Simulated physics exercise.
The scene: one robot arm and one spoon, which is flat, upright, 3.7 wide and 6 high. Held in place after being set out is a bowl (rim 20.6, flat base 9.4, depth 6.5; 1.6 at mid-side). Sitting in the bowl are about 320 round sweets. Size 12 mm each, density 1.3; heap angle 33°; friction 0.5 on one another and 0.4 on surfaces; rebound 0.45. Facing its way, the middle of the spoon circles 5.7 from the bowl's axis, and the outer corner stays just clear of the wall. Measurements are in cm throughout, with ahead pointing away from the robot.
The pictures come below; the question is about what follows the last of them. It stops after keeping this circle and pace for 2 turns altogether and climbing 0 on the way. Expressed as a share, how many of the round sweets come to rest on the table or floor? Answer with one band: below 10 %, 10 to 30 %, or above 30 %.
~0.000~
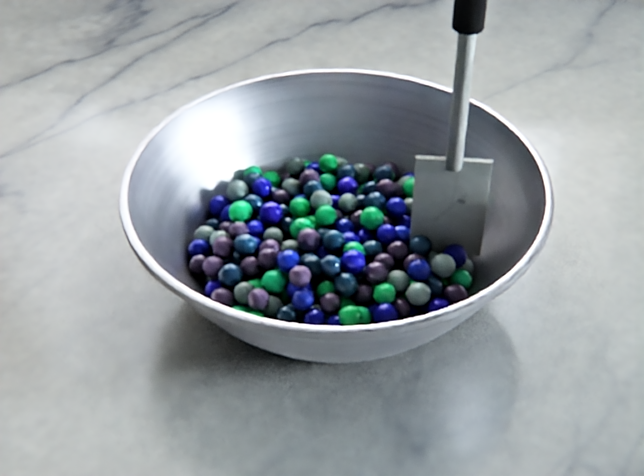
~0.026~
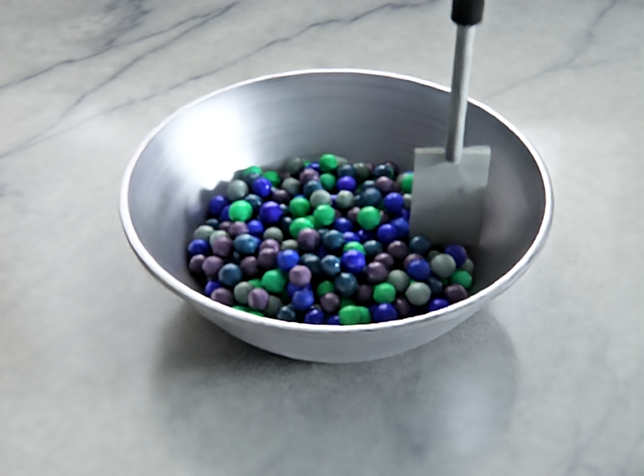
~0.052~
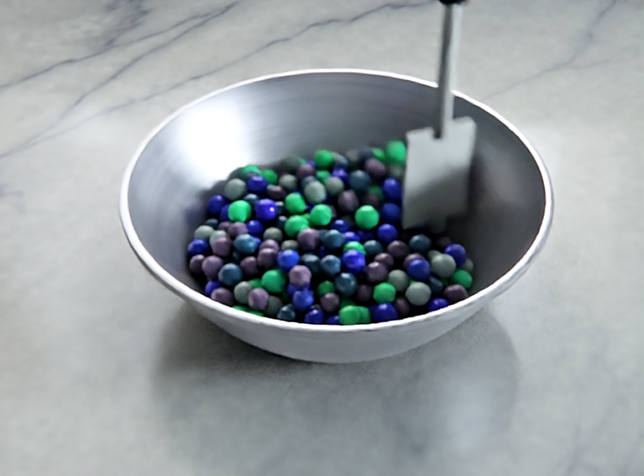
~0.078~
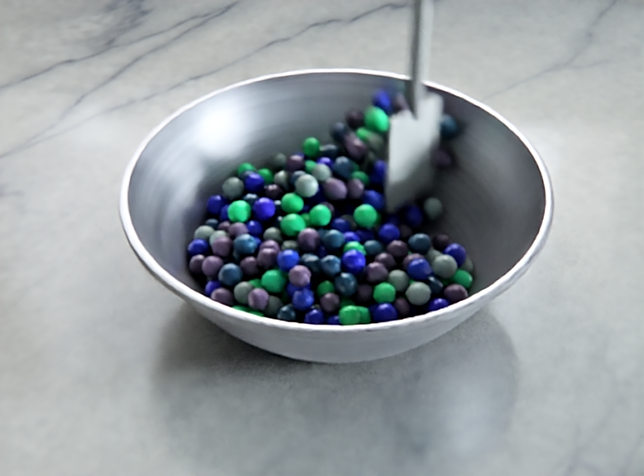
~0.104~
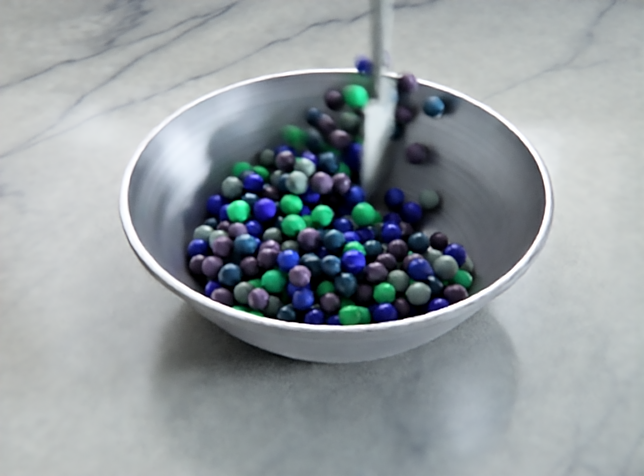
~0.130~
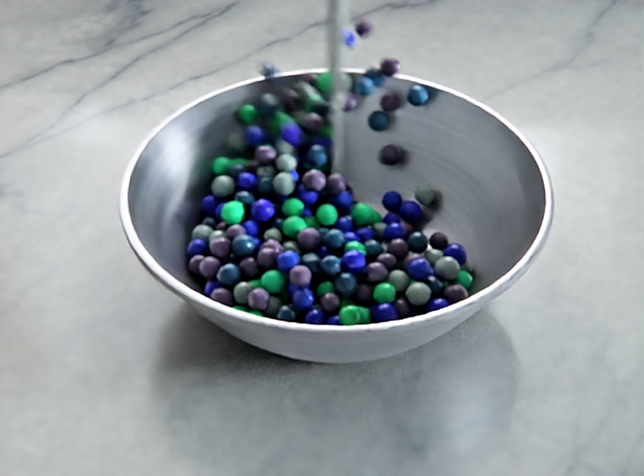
Above 30 %.
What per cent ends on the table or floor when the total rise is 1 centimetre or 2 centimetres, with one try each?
First try about 25 per cent, second about 20 per cent.
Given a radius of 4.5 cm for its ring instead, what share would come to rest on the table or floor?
Near 25 %.
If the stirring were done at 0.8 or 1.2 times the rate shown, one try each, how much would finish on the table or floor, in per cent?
25 % and 45 %.
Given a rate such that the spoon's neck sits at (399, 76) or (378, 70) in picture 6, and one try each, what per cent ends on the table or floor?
So, roughly 15 percent the first time and 25 percent the second.
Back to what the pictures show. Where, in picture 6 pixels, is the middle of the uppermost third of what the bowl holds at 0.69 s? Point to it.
(219, 270).
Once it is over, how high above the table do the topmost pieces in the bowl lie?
Height: Roughly 5.0 cm.
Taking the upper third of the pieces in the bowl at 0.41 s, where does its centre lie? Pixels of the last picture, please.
Around (477, 221).
After 0.41 s, 338° round, highest piece 9 above the table; 260 in the bowl, 29 on the table or floor, 33 in flight or on the tool.
After 0.69 s, 221° round, highest piece 9 above the table; 213 in the bowl, 102 on the table or floor, 7 in flight or on the tool.
After 1.03 s, 0° round, highest piece 5 above the table; 195 in the bowl, 126 on the table or floor, 1 in flight or on the tool.
After 1.73 s, 0° round, highest piece 5 above the table; 195 in the bowl, 127 on the table or floor.
In the end, 195 in the bowl, 127 on the table or floor. That is 39 % on the table or floor.
